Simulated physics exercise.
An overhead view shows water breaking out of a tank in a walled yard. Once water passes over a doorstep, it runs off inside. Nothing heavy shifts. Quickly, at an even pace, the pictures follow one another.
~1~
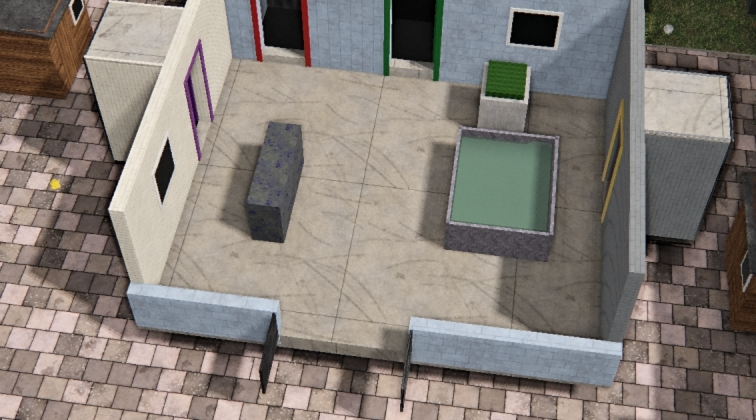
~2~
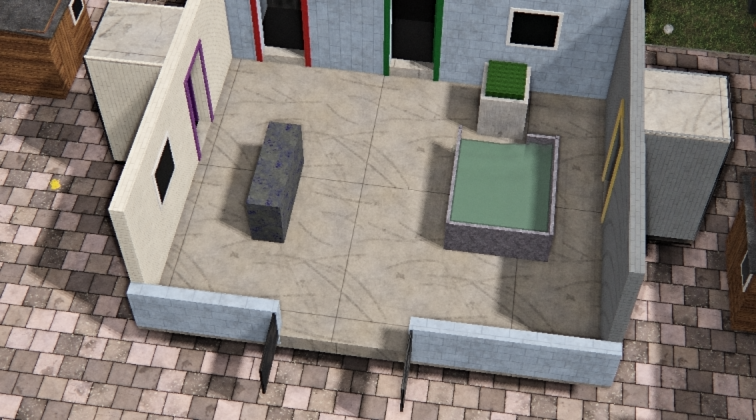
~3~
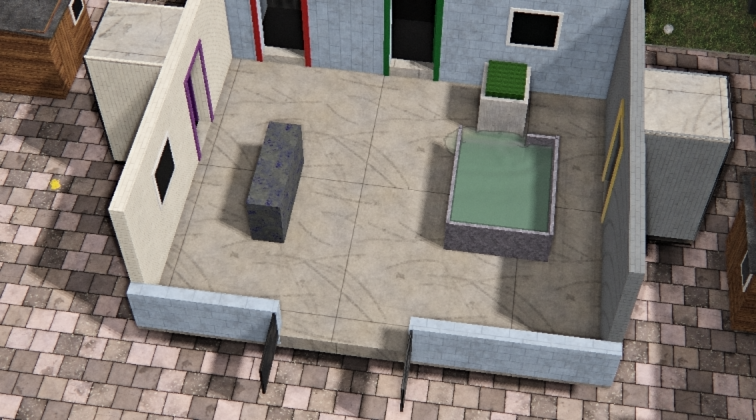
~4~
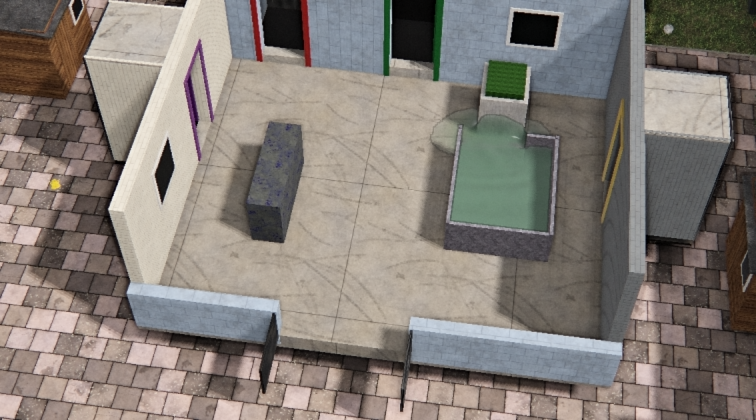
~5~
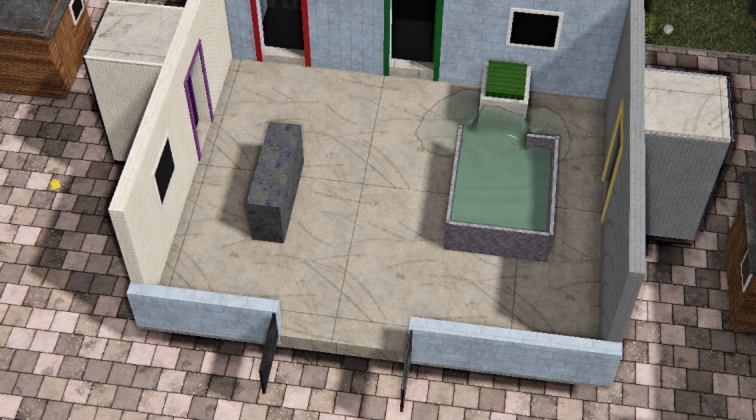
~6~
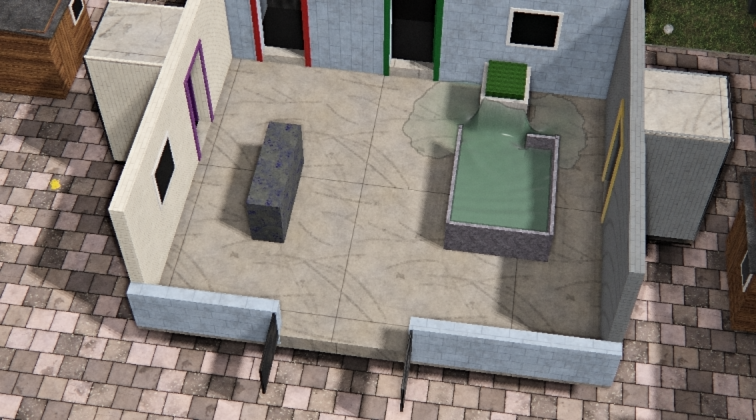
In a walled yard with a dark block at left and a green planter box behind a tank, the tank's far side opens and water pours out, spreading across the pale floor to both sides around the planter.
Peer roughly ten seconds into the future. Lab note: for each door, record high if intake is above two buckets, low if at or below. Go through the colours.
Red door: Low; yellow door: High; purple door: High; green door: Low.
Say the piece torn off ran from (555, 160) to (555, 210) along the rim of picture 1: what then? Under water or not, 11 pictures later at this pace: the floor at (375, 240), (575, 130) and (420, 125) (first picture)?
Taking the spots in turn: Untouched, swamped and untouched.
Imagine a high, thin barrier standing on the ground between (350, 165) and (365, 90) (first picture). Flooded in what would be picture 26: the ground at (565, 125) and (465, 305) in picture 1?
Result, in order: Swamped / bone-dry.
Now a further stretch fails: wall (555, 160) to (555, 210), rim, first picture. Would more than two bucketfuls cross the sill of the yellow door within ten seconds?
Yellow door: Tops the limit.
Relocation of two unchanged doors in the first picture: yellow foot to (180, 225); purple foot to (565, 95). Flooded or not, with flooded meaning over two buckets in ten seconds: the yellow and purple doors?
Taking them in turn, the yellow door remains below the limit and the purple door crosses the limit.
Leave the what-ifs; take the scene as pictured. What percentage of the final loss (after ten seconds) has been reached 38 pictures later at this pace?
Estimated share: Close to 45 %.
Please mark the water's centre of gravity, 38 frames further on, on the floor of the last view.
Roughly (430, 163) in the last picture.
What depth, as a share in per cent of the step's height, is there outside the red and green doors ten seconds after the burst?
The first comes to about 30 percent, the second to about 20 percent.
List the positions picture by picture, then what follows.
In the first picture, the tank at (504, 182) is whole and still.
In the second picture, water pours out on the tank's far side and has run to (454, 152).
In the third picture, the front is at a hidden place, out from the gap on the tank's far side.
In the fourth picture, water pours out on the tank's far side and has run to (543, 130).
In the fifth picture, the front is at (462, 94), out from the gap on the tank's far side.
In the sixth picture, the front is at (446, 82), out from the gap on the tank's far side.
A moment on, water covers 20 % of the floor; the red door not reached, the yellow door not reached, the purple door not reached, the green door wet at the sill, nothing in.
Next, water covers 35 % of the floor; the red door wet at the sill, nothing in, the yellow door under two buckets in, the purple door not reached, the green door wet at the sill, nothing in.
Then, water covers 45 % of the floor; the red door wet at the sill, nothing in, the yellow door under two buckets in, the purple door wet at the sill, nothing in, the green door wet at the sill, nothing in.
Later, water covers 65 % of the floor; the red door wet at the sill, nothing in, the yellow door over two buckets in, the purple door under two buckets in, the green door wet at the sill, nothing in.
In the end, water covers 90 % of the floor; the red door wet at the sill, nothing in, the yellow door far over two buckets in, the purple door over two buckets in, the green door wet at the sill, nothing in.
